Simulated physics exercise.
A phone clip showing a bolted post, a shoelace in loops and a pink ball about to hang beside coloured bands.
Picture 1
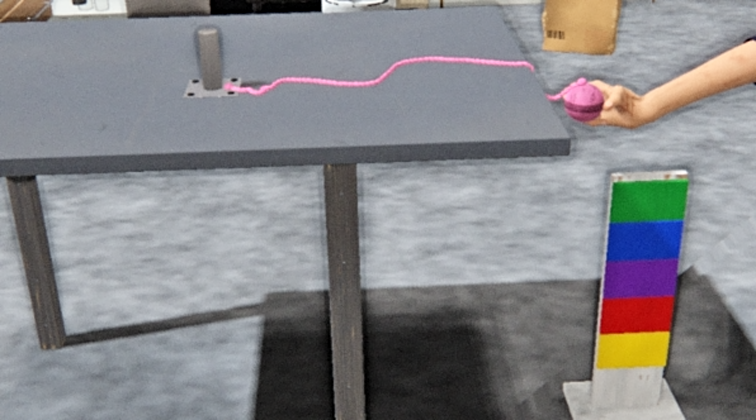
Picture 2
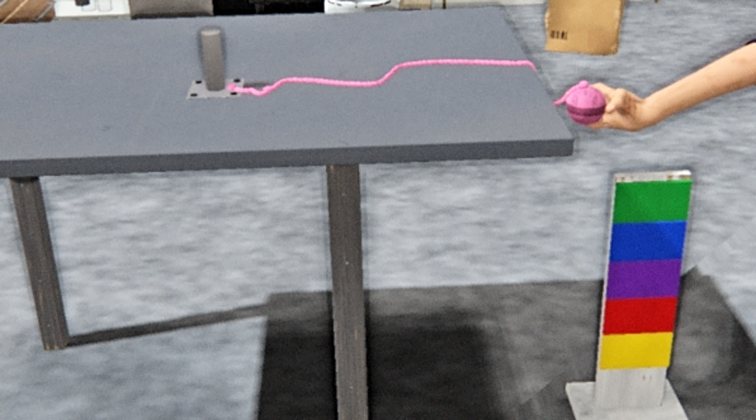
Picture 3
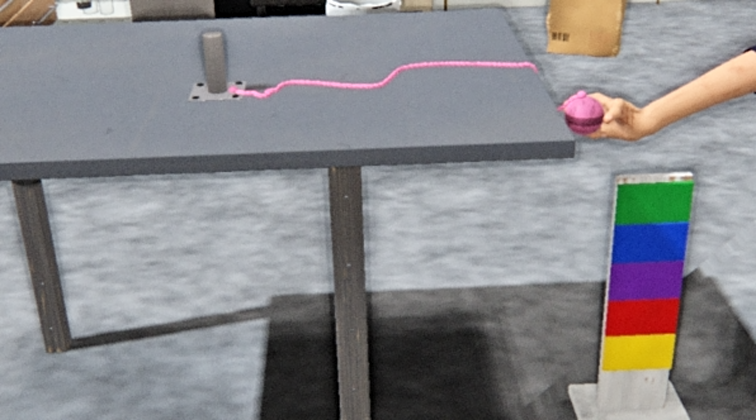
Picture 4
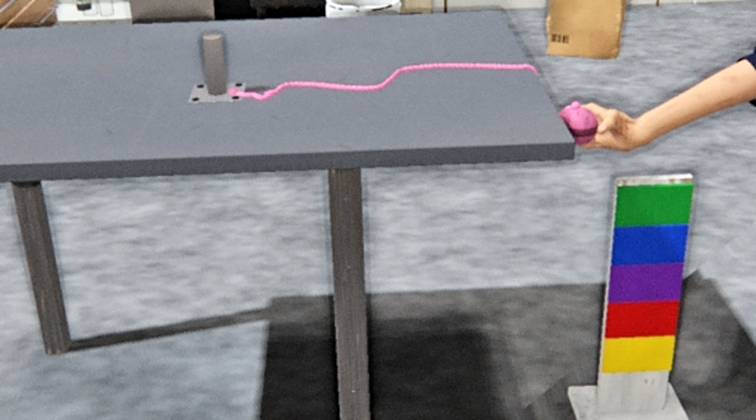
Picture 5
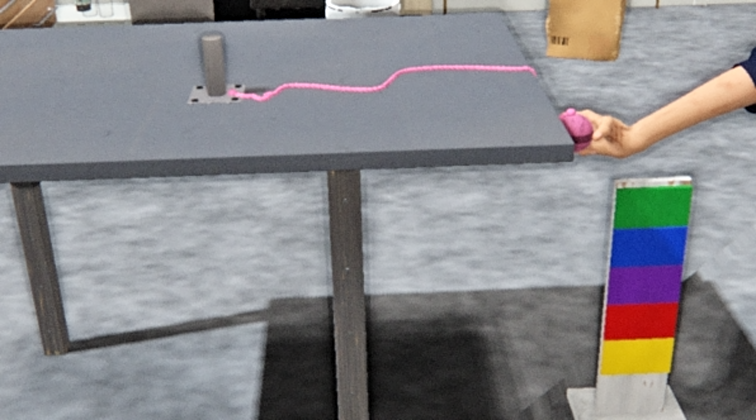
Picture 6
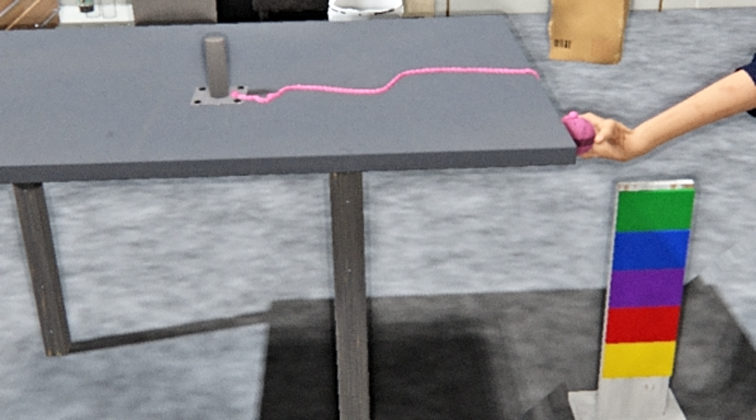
A hand holding a pink ball beside the table's right edge lowered it slightly and drew it a little closer to the edge, while the wavy pink cord on the tabletop barely moved.
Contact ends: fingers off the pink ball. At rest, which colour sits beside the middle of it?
Its centre is beside blue.
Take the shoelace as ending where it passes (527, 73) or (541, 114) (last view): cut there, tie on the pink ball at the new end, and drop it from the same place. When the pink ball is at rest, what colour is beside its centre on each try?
No band; green.
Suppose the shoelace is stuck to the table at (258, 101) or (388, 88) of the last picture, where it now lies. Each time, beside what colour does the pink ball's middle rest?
Taking the two tries in turn, you'd get blue and then green.
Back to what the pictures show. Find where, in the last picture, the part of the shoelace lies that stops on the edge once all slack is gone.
It lies at about (452, 70).
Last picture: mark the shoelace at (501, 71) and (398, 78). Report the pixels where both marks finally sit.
Point one: (543, 136); point two: (477, 85).
Soon after, ball near (495, 248); level with blue.
After that, ball near (533, 257); level with blue.
In the end, ball near (541, 261); level with blue. At blue.
